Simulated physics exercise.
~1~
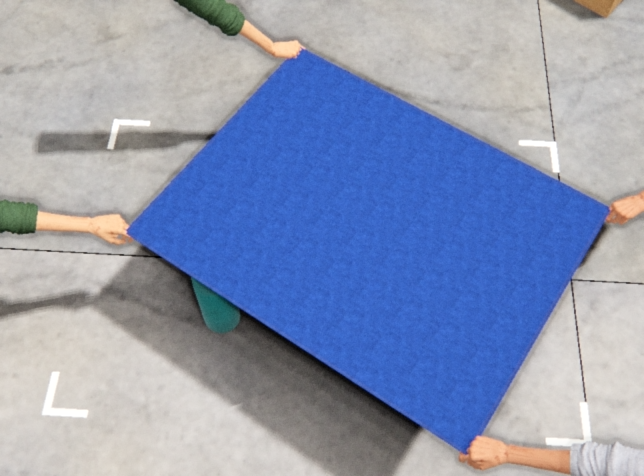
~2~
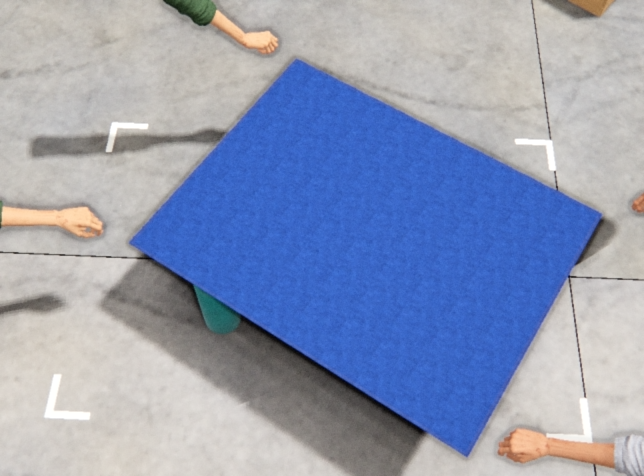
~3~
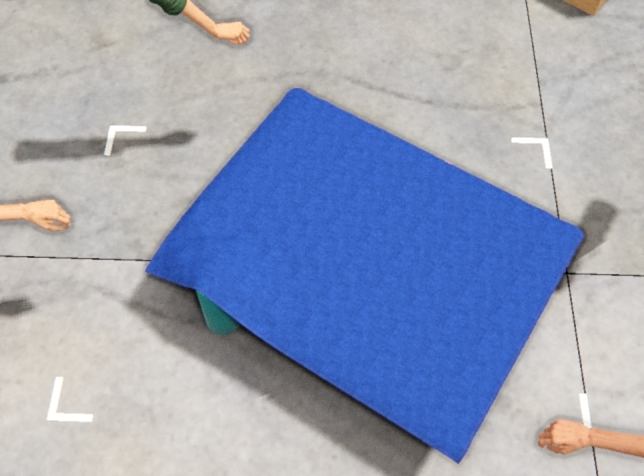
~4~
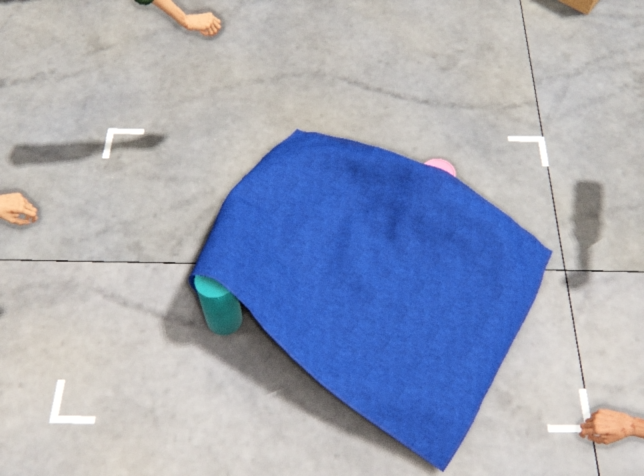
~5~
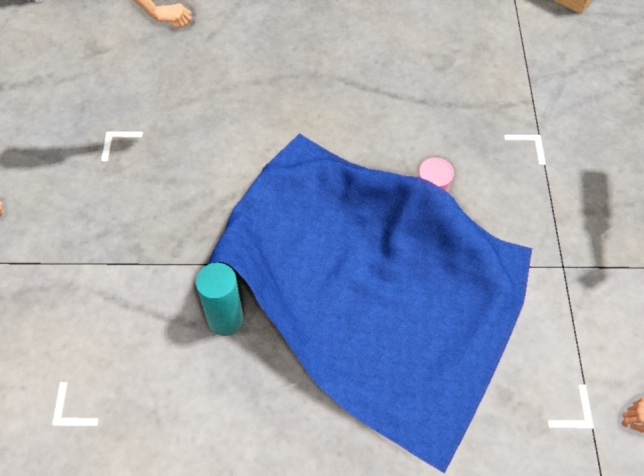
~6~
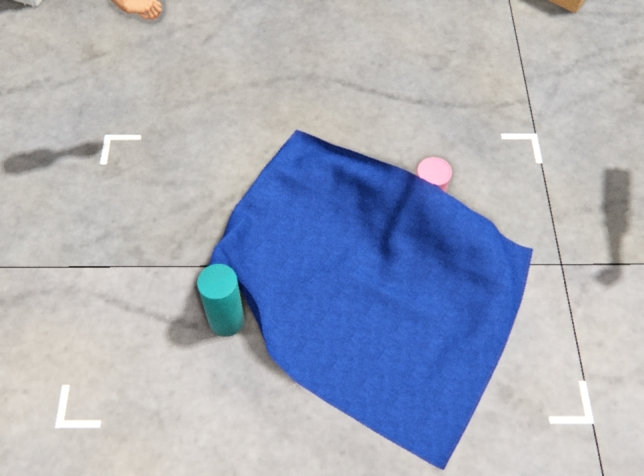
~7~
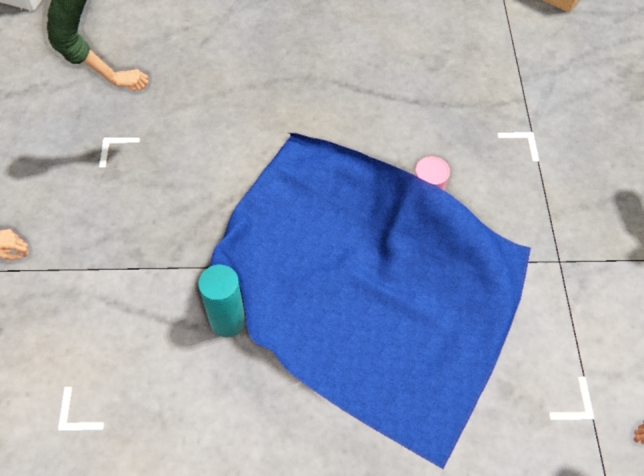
The clip shows hands letting go of a level blue sheet above a marble-patterned floor, and the sheet dropping and creasing as the hands draw back. It ends spread on the floor, with a teal cylinder uncovered at its left and a pink round-topped object showing at its upper edge.
